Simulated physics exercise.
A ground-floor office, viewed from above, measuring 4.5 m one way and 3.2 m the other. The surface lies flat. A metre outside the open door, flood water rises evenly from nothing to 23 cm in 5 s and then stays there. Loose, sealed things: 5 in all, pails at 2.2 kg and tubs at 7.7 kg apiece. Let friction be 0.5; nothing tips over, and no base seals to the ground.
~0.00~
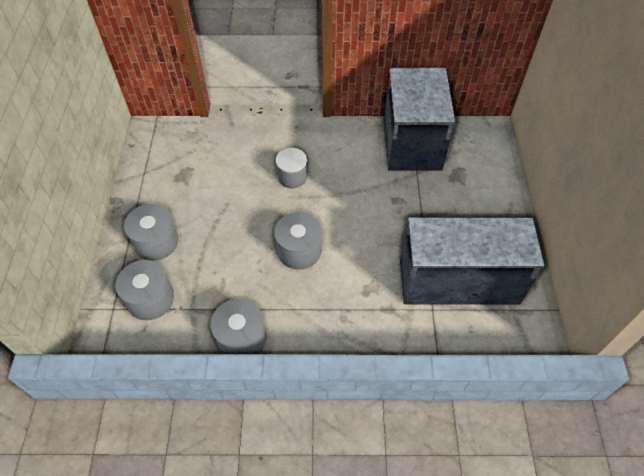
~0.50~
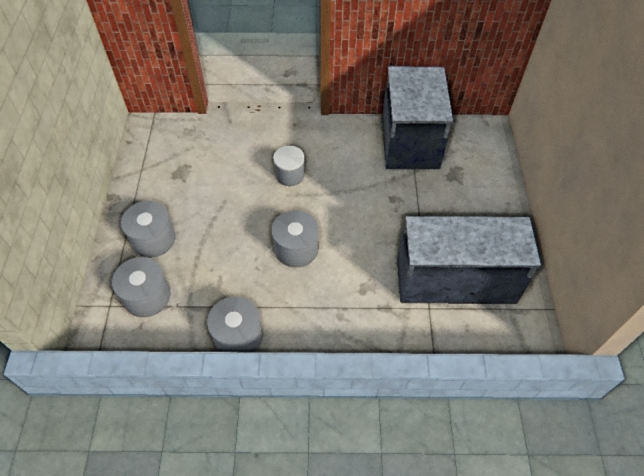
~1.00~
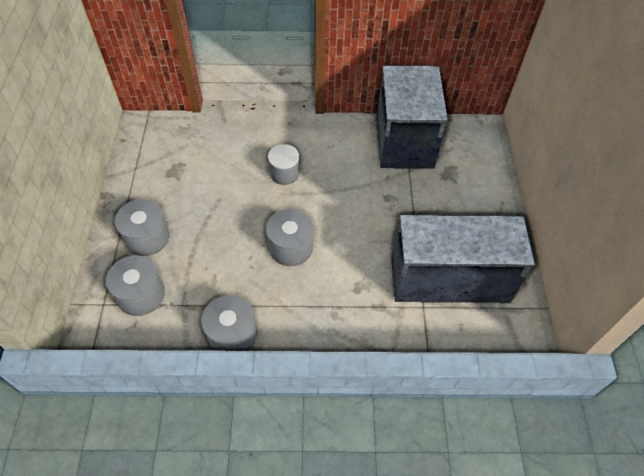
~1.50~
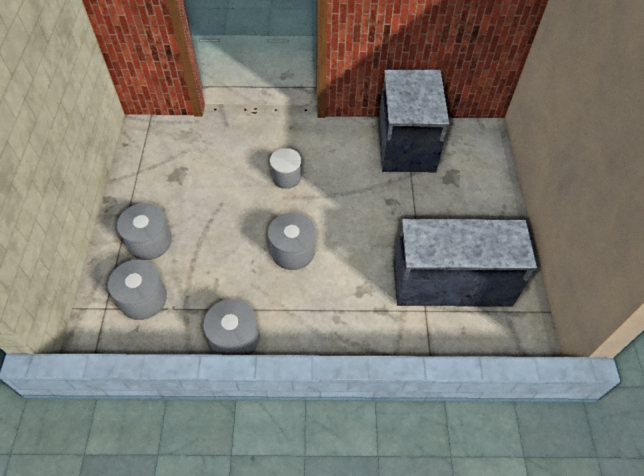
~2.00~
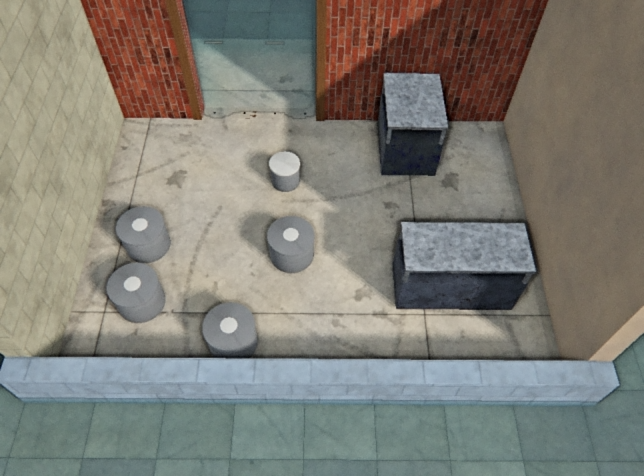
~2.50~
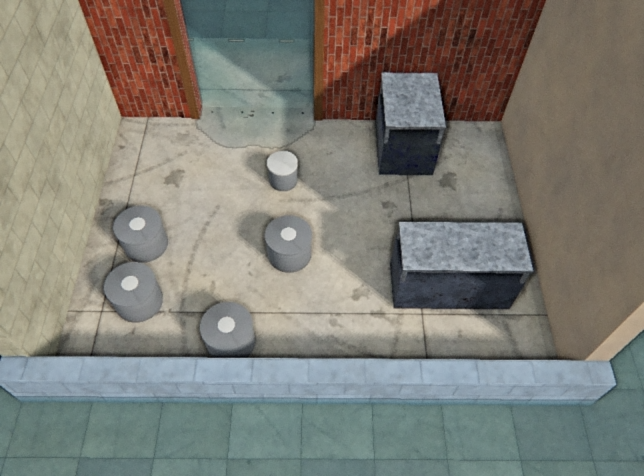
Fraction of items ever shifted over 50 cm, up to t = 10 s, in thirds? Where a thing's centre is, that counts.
Top band: Two thirds or more.
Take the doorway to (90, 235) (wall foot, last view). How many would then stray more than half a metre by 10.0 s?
In that case 5 of them.
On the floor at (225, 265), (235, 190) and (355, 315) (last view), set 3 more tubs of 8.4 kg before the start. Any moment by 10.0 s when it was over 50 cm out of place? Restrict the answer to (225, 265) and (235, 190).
Note: Item 1 exceeds the limit; item 2 exceeds the limit.
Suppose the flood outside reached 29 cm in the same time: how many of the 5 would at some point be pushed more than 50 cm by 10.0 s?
The answer would then be 5.
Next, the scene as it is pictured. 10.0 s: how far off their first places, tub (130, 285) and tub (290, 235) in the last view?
Respectively 50 and 250 centimetres.
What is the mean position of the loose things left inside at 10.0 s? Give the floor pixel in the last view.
Around (335, 294).
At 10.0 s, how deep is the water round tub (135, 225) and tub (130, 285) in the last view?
Depths: Near 15 cm, then near 15 cm.
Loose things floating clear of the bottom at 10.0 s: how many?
It comes to 5.
After 3.5 s 0 of 5 are over 50 cm from their spots; 0 afloat.
After 4.5 s 1 of 5 are over 50 cm from their spots; 0 afloat.
After 7.0 s 4 of 5 are over 50 cm from their spots; 5 afloat.
After 10.0 s 3 of 5 are over 50 cm from their spots, and 5 have been at some point; 5 afloat.
